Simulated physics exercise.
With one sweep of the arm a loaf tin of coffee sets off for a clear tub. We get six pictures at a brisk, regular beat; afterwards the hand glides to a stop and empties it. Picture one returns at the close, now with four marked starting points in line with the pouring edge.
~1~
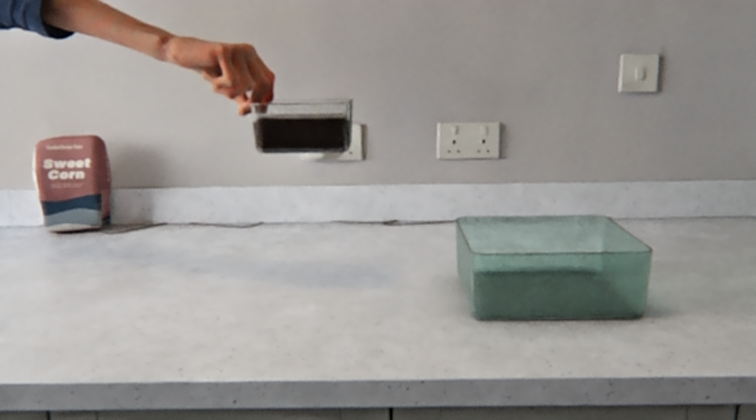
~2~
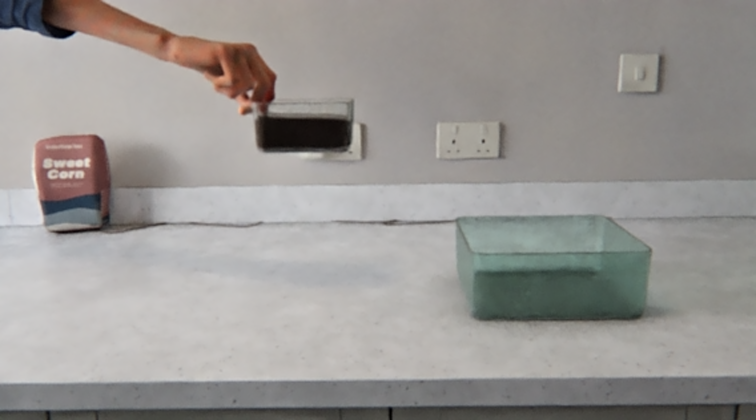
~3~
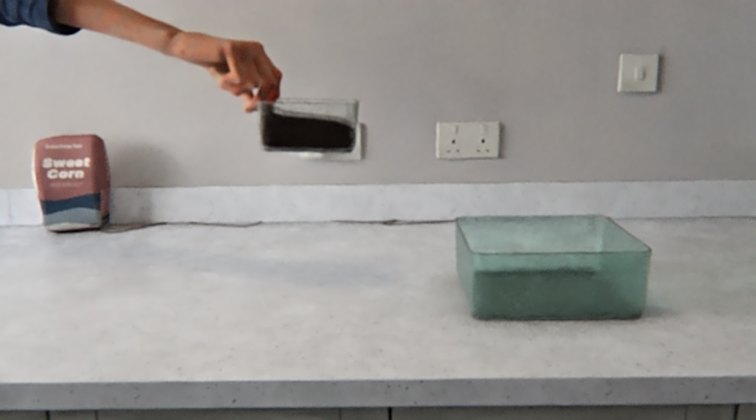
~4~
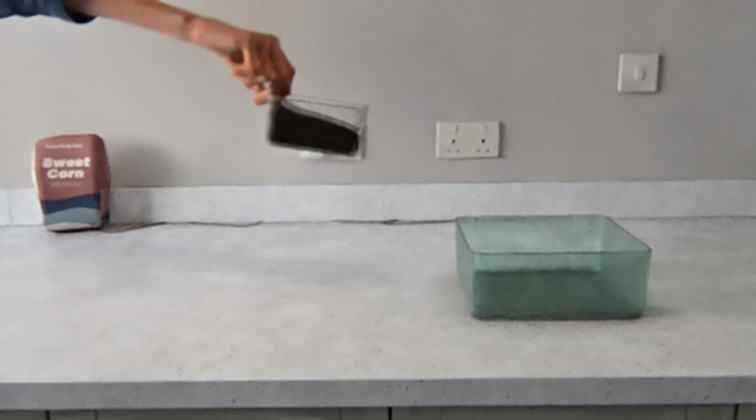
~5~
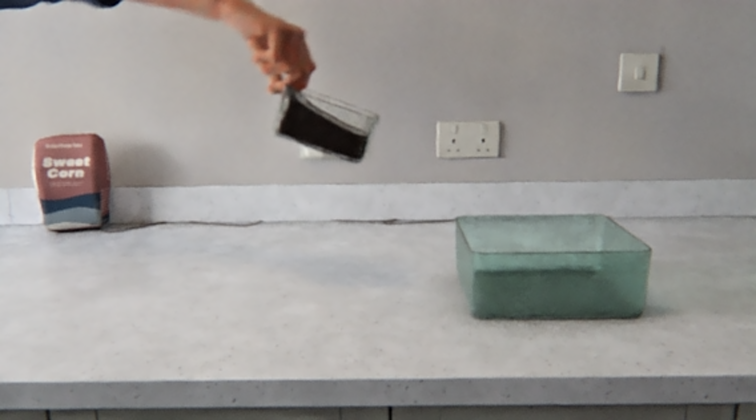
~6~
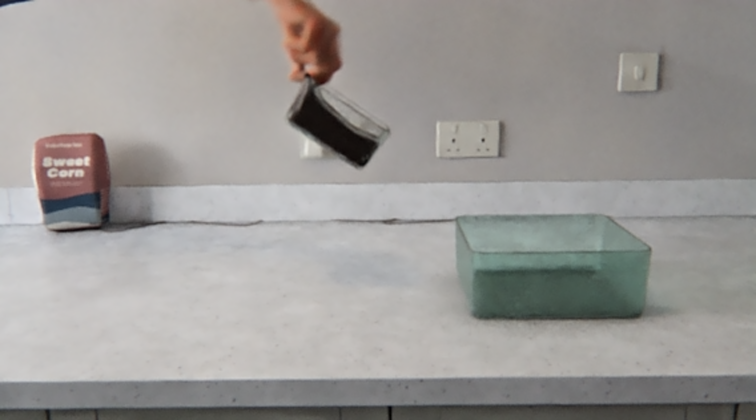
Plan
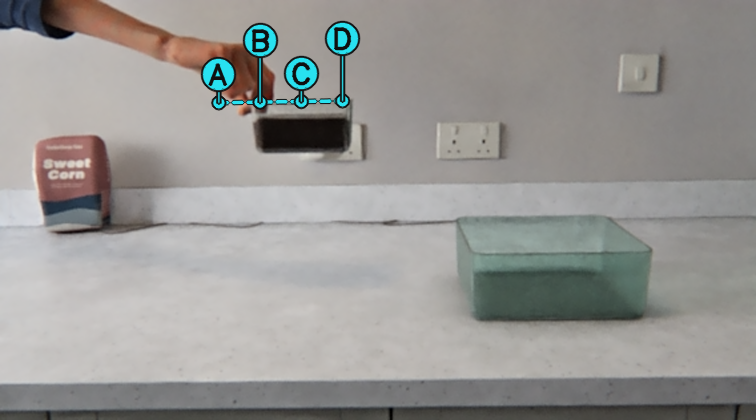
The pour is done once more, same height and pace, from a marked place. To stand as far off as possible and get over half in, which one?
Go for C.
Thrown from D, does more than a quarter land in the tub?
Yes, clearly.
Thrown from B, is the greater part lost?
Yes.
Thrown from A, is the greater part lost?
Yes, it does.
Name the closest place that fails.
It is B.
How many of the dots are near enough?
Two.
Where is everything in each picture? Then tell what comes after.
Upright, lip at (350, 100); tub from (471, 318) to (643, 316); nothing has left yet.
Upright, lip at (351, 100); nothing has left yet.
Upright, lip at (356, 101); nothing has left yet.
Tipped about 9°, lip at (365, 107); nothing has left yet.
Tipped about 20°, lip at (377, 116); nothing has left yet.
Tipped about 35°, lip at (389, 129); nothing has left yet.
On the marked copy, A at (218, 102); B at (260, 102); C at (301, 101); D at (342, 100).
For place A, about 0 % lands in the tub, 95 % falls short and 5 % goes beside or beyond.
For place B, about 19 % lands in the tub, 76 % falls short and 5 % goes beside or beyond.
For place C, about 69 % lands in the tub, 23 % falls short and 9 % goes beside or beyond.
For place D, about 73 % lands in the tub, 7 % falls short and 19 % goes beside or beyond.
